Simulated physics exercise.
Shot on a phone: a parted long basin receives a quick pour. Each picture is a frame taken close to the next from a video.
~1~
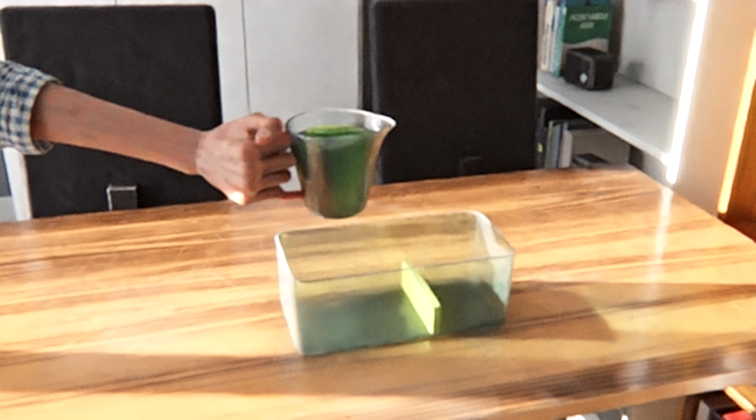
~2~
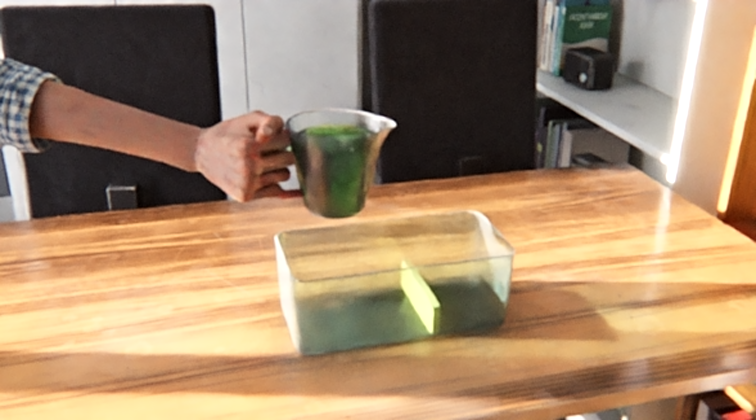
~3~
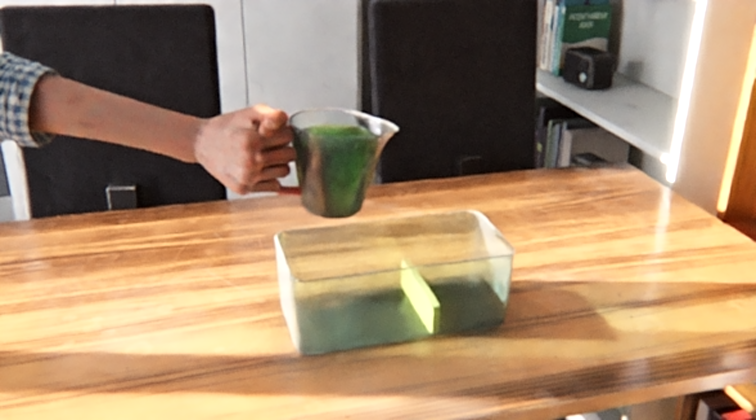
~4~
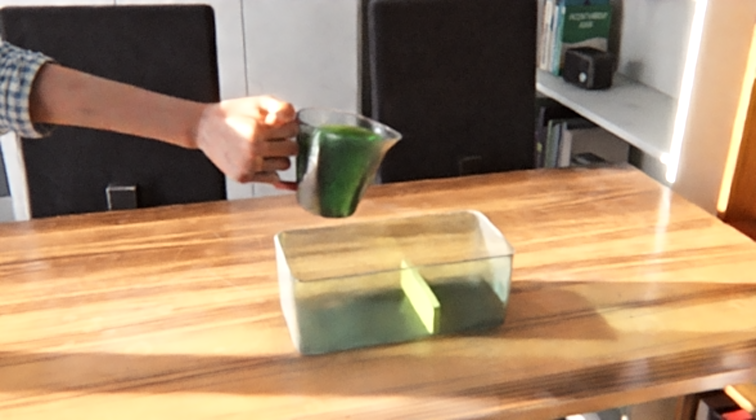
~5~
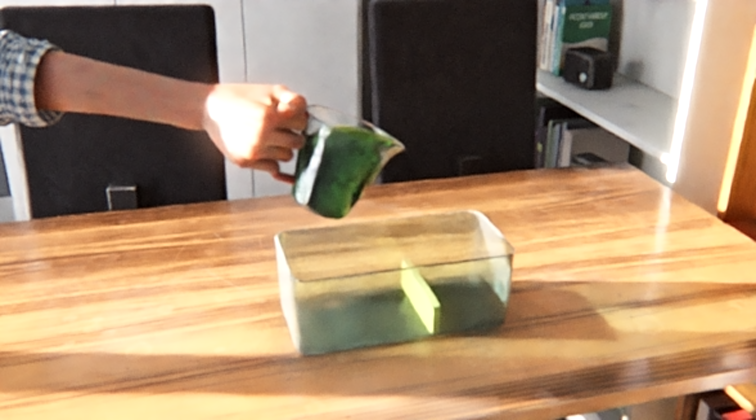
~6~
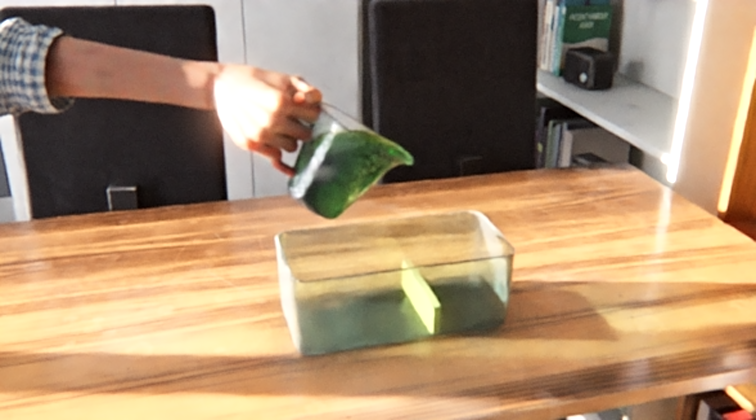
The clip shows a hand holding a clear jug of dark green liquid above a divided rectangular container on a wooden table, then tilting it gradually to the right until the liquid reaches the spout.
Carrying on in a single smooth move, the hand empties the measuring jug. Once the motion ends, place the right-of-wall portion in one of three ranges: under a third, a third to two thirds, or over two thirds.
The portion right of the wall will reach one third yet stay within two thirds.
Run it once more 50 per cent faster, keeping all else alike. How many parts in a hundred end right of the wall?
Result: Roughly 30 %.
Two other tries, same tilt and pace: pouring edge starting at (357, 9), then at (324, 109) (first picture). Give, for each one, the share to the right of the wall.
Estimate, in order: 25 and 10 per cent.
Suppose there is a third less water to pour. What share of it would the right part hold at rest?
Roughly 20 in a hundred.
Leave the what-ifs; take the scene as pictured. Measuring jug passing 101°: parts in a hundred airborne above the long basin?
Around 20 %.
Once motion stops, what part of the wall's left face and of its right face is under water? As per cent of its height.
About 30 left, about 40 right.
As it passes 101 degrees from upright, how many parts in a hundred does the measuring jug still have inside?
Close to 35 per cent.
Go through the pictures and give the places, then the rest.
In the first picture, tilt 0°; pouring edge (394, 121); surface from (291, 140) to (379, 132); the long basin's rim runs from (284, 257) to (497, 232); the wall's top is at (420, 282).
In the second picture, tilt 2°; pouring edge (395, 122); surface from (291, 139) to (378, 133).
In the third picture, tilt 6°; pouring edge (398, 127); surface from (293, 137) to (380, 135).
In the fourth picture, tilt 14°; pouring edge (401, 135); surface from (298, 137) to (386, 137).
In the fifth picture, tilt 23°; pouring edge (405, 146); surface from (302, 142) to (396, 139).
In the sixth picture, tilt 35°; pouring edge (406, 160); surface from (302, 150) to (396, 150); 3 per cent is over the edge.
A moment on, the measuring jug is tipped right over and 33 per cent is still to pour, 11 is left of the wall and 36 right of it.
Next, the measuring jug is tipped right over and 1 per cent is still to pour, 55 is left of the wall and 40 right of it.
Then the measuring jug is tipped right over and 0 per cent is still to pour, 57 is left of the wall and 40 right of it.
Later the measuring jug is tipped right over and 0 per cent is still to pour, 57 is left of the wall and 41 right of it.
In the end 57 per cent lies left of the wall, 40 right of it and 3 outside.
